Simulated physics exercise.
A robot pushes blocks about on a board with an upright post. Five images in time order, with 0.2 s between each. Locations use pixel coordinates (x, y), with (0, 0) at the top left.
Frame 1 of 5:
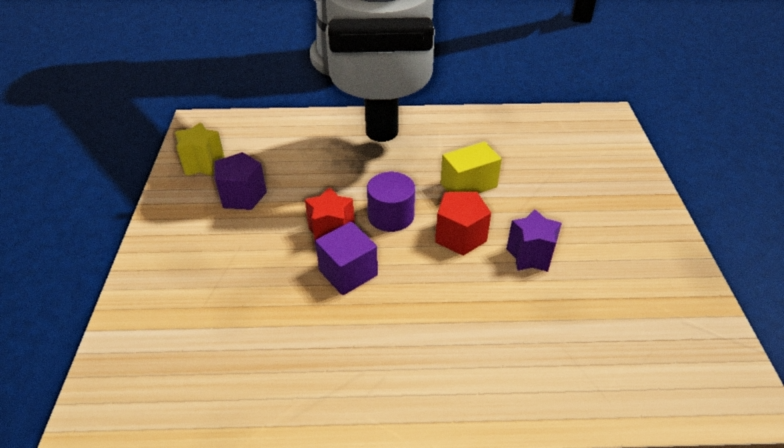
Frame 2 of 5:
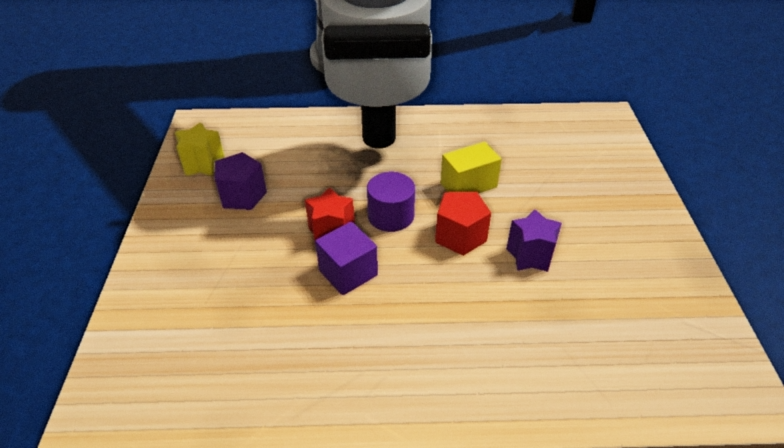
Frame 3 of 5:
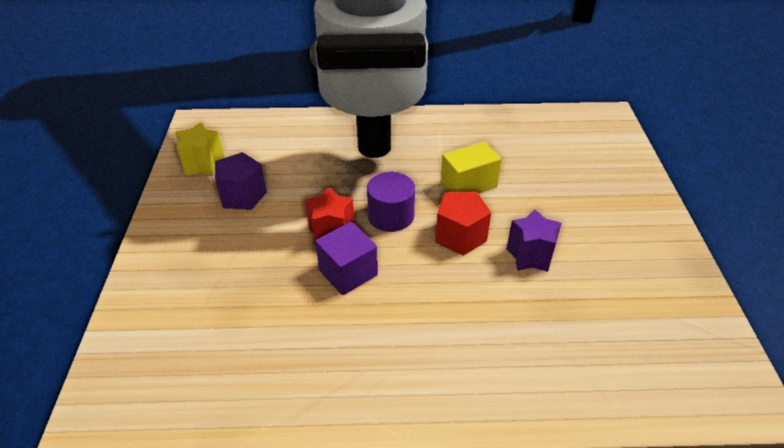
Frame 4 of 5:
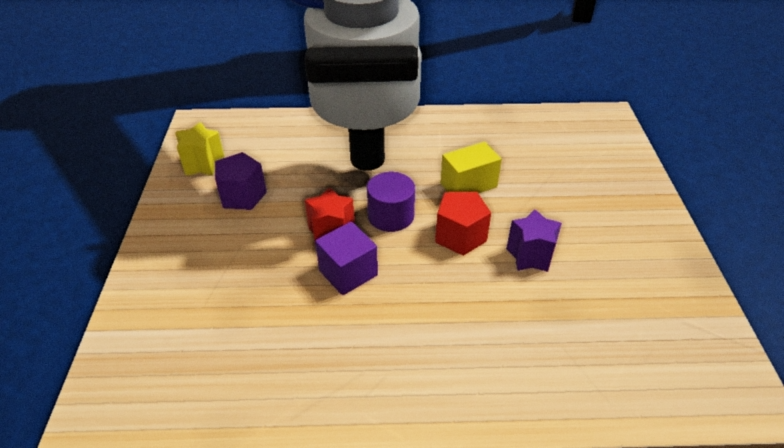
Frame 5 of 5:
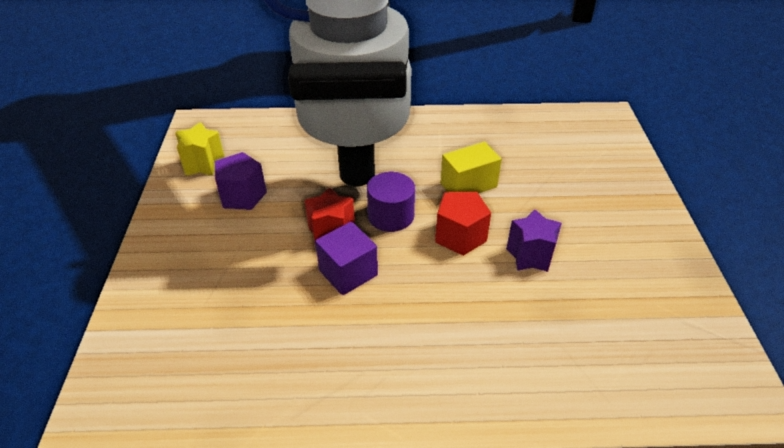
On a wooden board, a robot's dark post moves down and left toward still blocks.
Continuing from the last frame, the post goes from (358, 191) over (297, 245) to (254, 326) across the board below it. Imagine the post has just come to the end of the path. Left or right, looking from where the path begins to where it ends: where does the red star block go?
The shift is leftward.
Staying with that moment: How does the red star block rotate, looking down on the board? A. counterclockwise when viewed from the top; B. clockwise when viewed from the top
The correct letter is A.
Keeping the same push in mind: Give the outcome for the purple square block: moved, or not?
Here the purple square block moves off its spot.
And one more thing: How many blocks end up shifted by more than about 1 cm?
Going by the path, two blocks will move.
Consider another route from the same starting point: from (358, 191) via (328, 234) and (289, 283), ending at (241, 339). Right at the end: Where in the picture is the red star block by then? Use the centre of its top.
It is at (207, 346).
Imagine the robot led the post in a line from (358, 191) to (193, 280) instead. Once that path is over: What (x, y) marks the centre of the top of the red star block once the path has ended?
Roughly at (316, 217).
What follows on the original path. One third of the way, post (313, 209); red star block (318, 220), turned 50° anticlockwise.
Two thirds of the way, post (278, 255); red star block (304, 259), turned 85° anticlockwise; purple square block (353, 256), turned 45° anticlockwise.
At the end, post (250, 311); red star block (300, 275), turned 125° anticlockwise; purple square block (354, 257), turned 50° anticlockwise; purple cylinder unmoved.
